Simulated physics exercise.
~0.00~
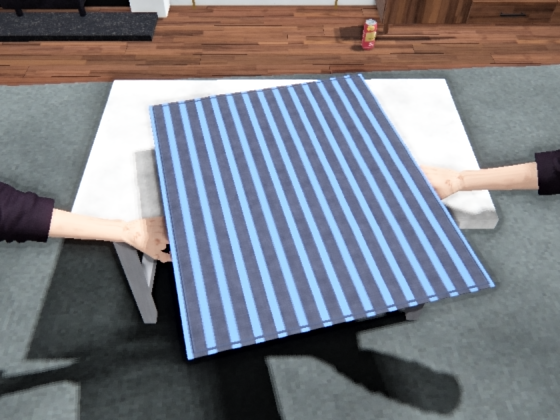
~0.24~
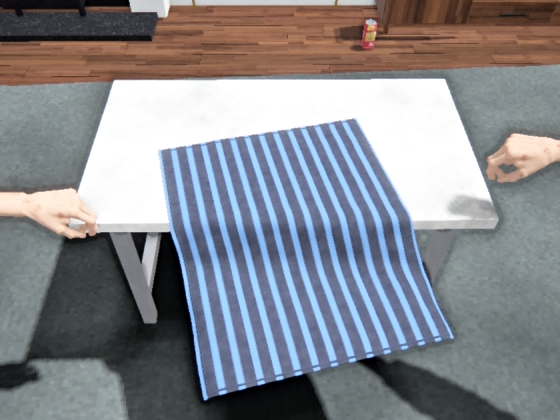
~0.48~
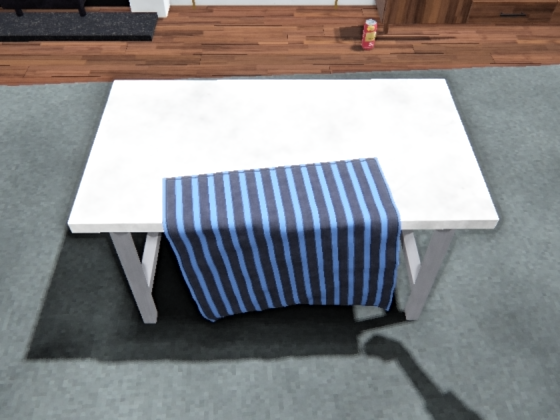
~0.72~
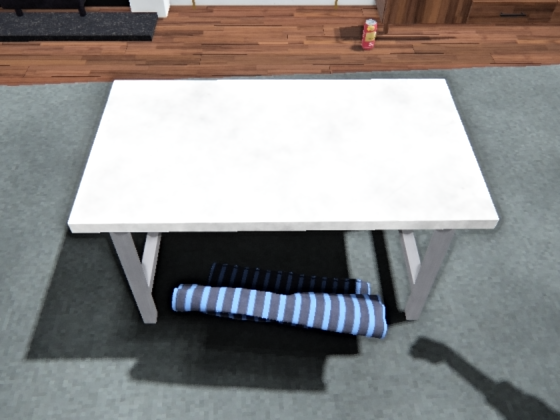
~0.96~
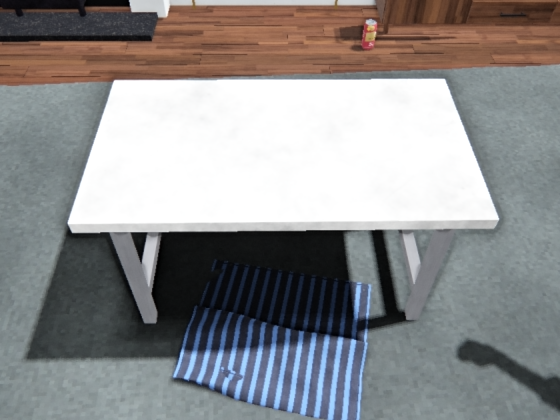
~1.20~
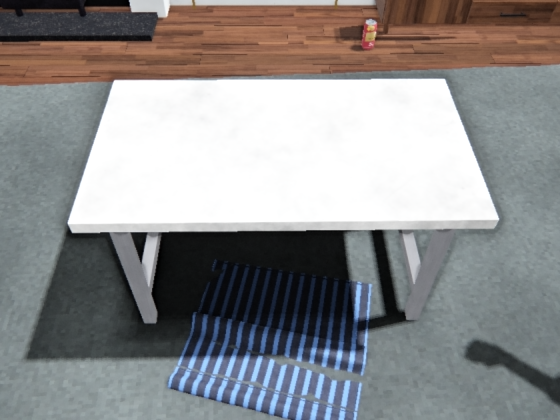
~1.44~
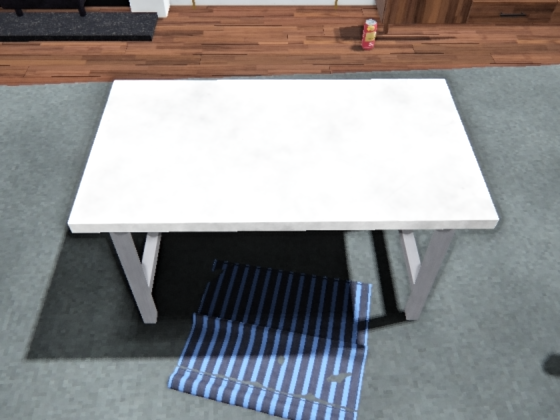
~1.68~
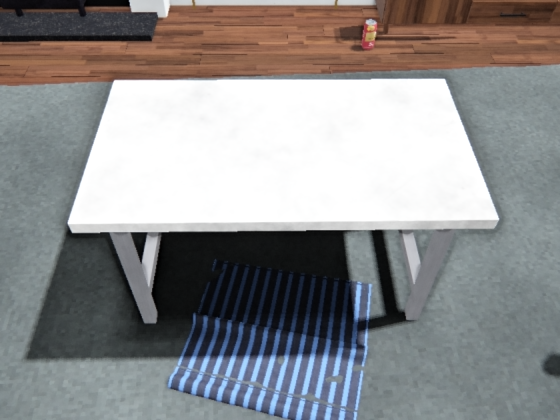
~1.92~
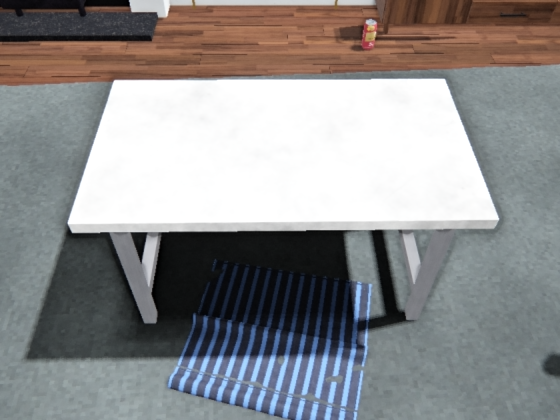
The clip opens with two hands, one on each side, holding a blue-striped cloth spread out over the front of a white table. The hands let go and draw away to the sides, and the cloth settles with part of it on the tabletop and the rest hanging over the front edge. It keeps sliding forward and down until only a smaller part remains on top. Then it slips off completely and drops to the grey floor in a bunched roll. The cloth unfolds toward the viewer and ends lying still, partly in the table's shadow, leaving the tabletop bare.
